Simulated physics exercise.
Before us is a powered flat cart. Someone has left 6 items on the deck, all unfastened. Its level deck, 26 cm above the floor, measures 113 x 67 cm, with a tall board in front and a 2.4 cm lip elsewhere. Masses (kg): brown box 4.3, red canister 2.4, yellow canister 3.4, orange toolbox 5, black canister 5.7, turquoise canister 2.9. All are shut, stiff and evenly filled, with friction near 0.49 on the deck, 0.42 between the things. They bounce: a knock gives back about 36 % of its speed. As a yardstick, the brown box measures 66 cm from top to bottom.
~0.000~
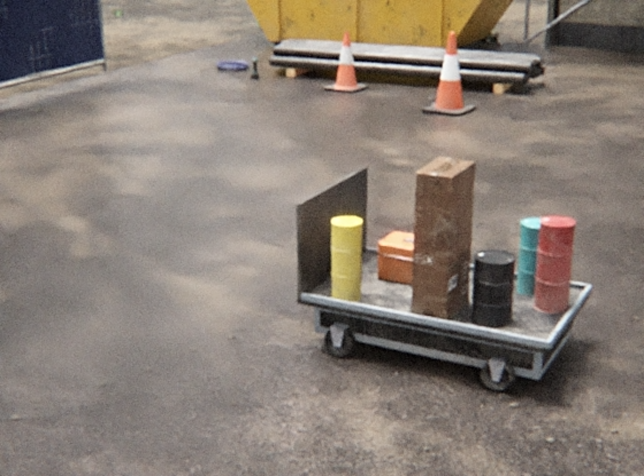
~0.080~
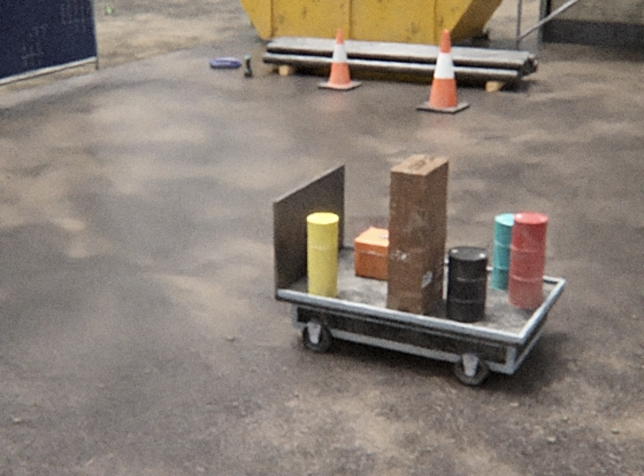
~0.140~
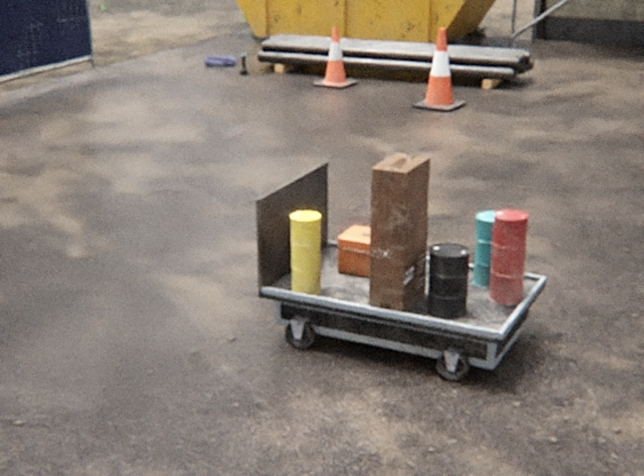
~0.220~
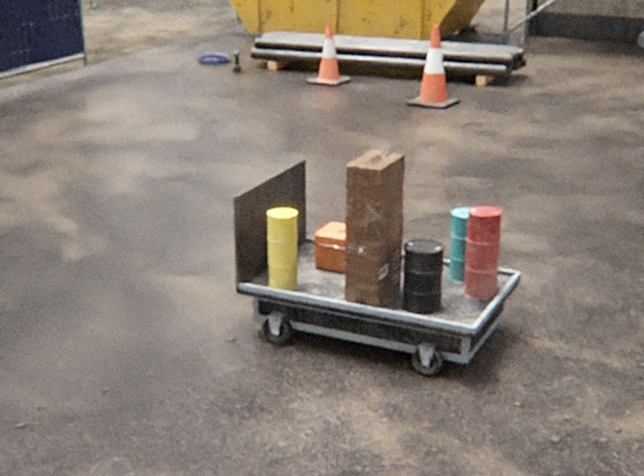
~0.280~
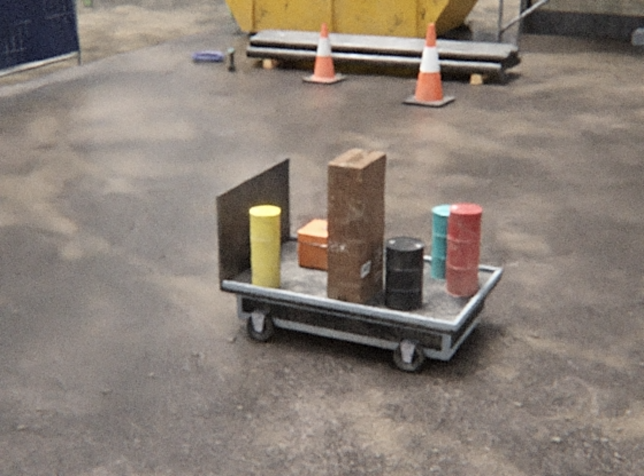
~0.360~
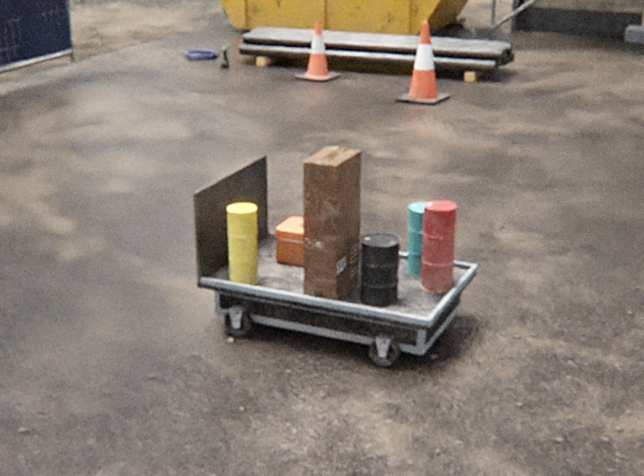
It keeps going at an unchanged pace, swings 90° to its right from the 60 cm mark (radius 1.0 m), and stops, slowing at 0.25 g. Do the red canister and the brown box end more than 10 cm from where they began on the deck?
The red canister holds its spot; the brown box holds its spot.
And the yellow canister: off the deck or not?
The yellow canister finishes off the deck.
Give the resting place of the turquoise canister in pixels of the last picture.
At about (353, 147).
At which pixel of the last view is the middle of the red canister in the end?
At about (322, 143).
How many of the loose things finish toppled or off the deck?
1 of them.
By 0.76 s, 114 cm covered, turned 22°; yellow canister now off the deck.
By 1.16 s, 174 cm covered, turned 57°.
By 1.46 s, 219 cm covered, turned 83°; orange toolbox 2 cm from its spot.
By 1.86 s, 273 cm covered, turned 90°; orange toolbox 2 cm from its spot.
When it is over (2.7 s), off the deck, yellow canister; the other 5 within 10 cm of the start. End places, in pixels of the last picture, red canister near (322, 143), brown box near (314, 105).
